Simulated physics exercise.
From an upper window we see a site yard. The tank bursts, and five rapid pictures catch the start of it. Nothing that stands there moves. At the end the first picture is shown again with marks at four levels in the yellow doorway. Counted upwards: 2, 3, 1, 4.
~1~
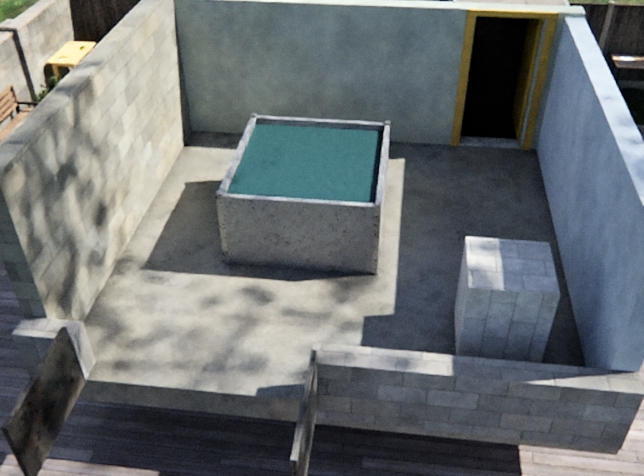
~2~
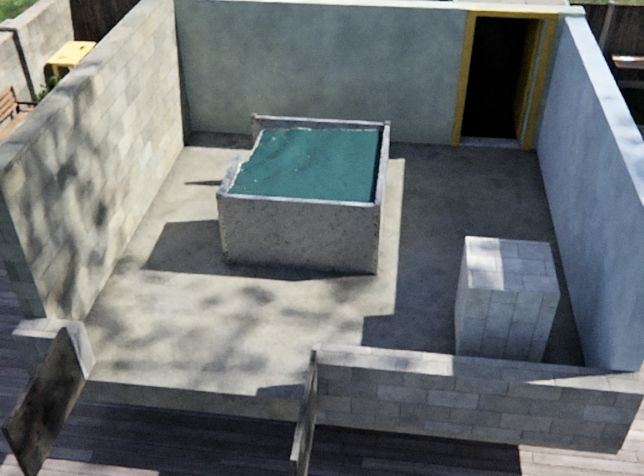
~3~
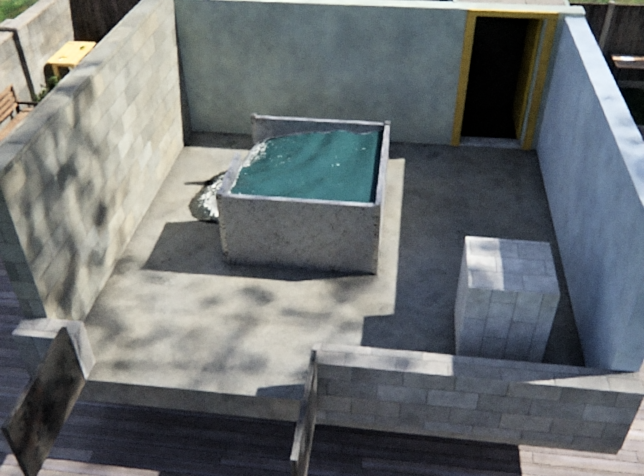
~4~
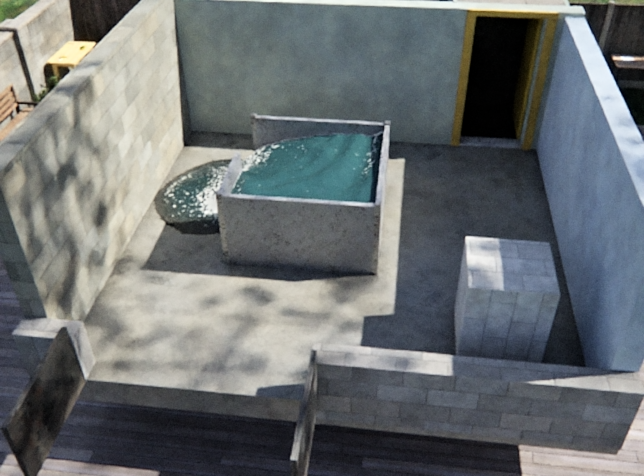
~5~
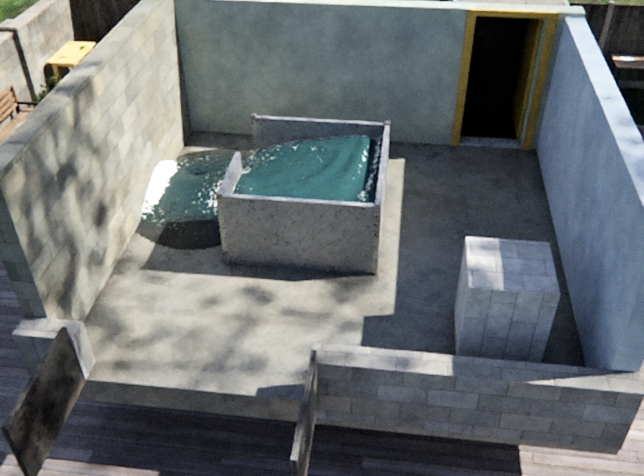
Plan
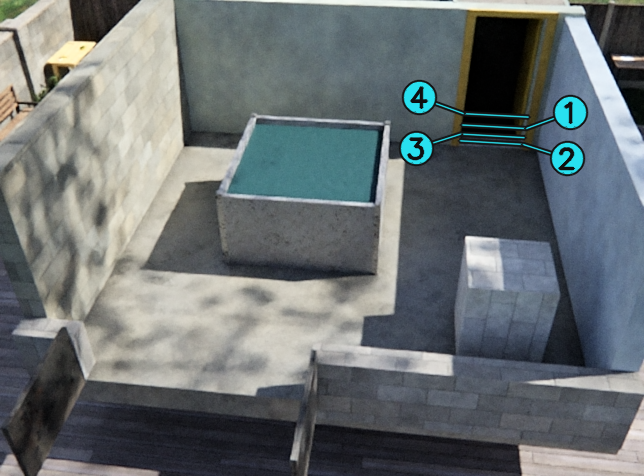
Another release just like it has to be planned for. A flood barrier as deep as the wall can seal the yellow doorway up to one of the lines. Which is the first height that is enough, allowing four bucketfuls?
The answer is mark 3.
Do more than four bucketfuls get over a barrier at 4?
No, that is safe.
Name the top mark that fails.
It is 2.
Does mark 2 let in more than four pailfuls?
Yes, it does.
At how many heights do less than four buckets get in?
Three.
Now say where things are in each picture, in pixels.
Water in the tank at rest, its middle at (310, 162); foot of the yellow doorway at (490, 147); open gate at (196, 328).
Water covers 1 % of the ground, its front hidden from here.
Water covers 4 % of the ground and shows as far out as (196, 205).
Water covers 8 % of the ground and shows as far out as (162, 200).
Water covers 12 % of the ground and shows as far out as (176, 159).
On the marked copy, 1 at (494, 126); 2 at (491, 142); 3 at (492, 135); 4 at (495, 115); from the bottom up 2, 3, 1, 4.
For mark 1, nothing gets over.
For mark 2, about 10 bucketfuls get in.
For mark 3, a splash gets over, under a bucket.
For mark 4, nothing gets over.
